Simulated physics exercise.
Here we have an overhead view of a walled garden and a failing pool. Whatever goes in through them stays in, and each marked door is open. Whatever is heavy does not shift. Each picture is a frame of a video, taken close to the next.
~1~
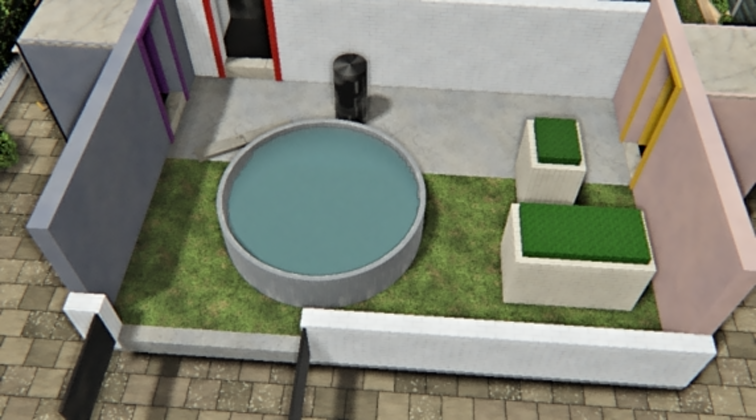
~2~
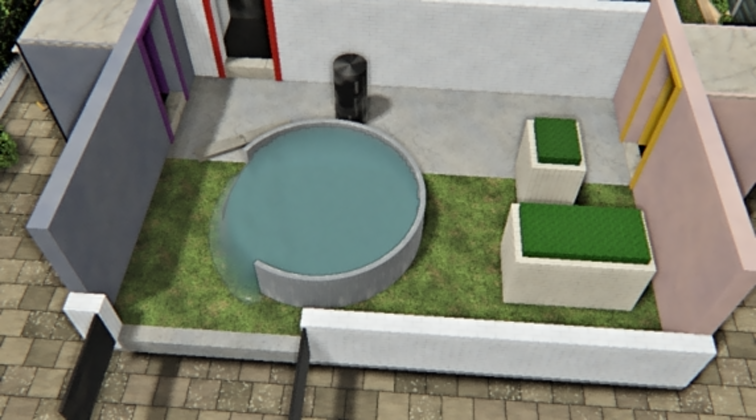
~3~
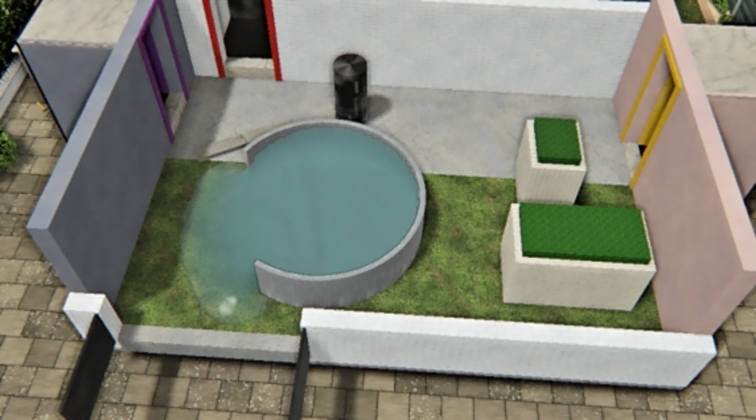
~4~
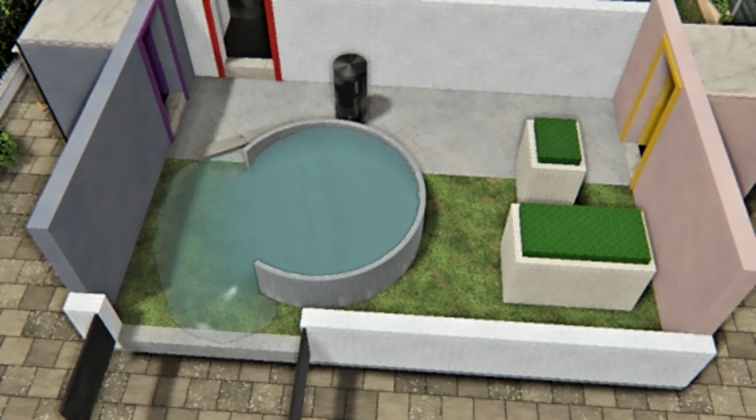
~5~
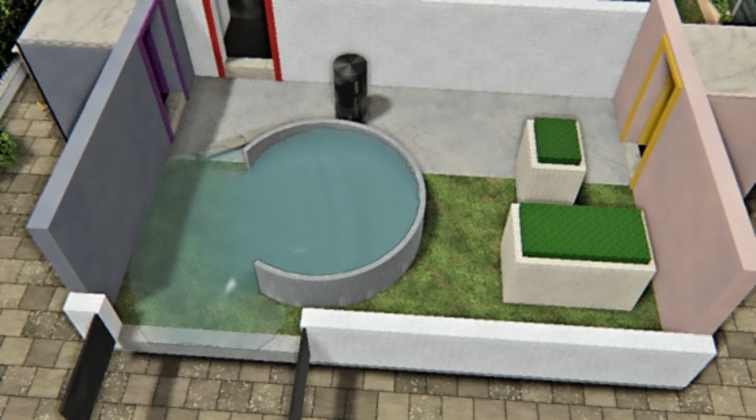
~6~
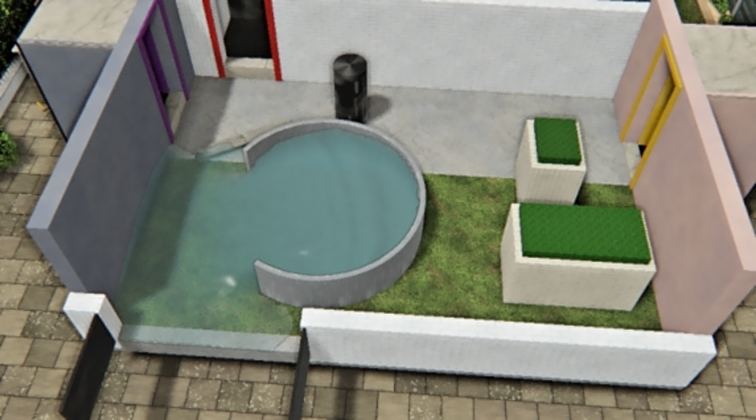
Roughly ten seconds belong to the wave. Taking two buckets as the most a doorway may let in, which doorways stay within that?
The red door stays within it, the purple door stays within it, the yellow door goes over it.
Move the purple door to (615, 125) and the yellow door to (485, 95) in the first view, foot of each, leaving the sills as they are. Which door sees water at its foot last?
I'd go with the purple one.
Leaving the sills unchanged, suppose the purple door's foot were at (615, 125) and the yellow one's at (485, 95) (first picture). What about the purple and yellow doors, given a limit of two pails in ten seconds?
Looking at each, the purple one doesn't reach that level; as for the yellow one, it doesn't reach that level.
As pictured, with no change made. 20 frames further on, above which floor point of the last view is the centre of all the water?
Point: (260, 205).
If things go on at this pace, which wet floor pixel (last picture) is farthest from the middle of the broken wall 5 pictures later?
I reckon the front has reached (192, 87) by then.
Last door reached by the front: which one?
Answer: The door marked yellow.
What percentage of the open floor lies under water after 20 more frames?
It works out to about 40 in a hundred.
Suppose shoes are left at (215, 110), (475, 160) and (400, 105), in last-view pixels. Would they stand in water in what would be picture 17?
Point 1: Drenched; point 2: Not wet; point 3: Not wet.
A moment on, water covers 25 % of the floor; the red door not reached, the purple door wet at the sill, nothing in, the yellow door not reached.
Next, water covers 30 % of the floor; the red door wet at the sill, nothing in, the purple door wet at the sill, nothing in, the yellow door not reached.
Then, water covers 40 % of the floor; the red door wet at the sill, nothing in, the purple door wet at the sill, nothing in, the yellow door not reached.
Later, water covers 70 % of the floor; the red door wet at the sill, nothing in, the purple door wet at the sill, nothing in, the yellow door wet at the sill, nothing in.
In the end, water covers 85 % of the floor; the red door wet at the sill, nothing in, the purple door wet at the sill, nothing in, the yellow door over two buckets in.
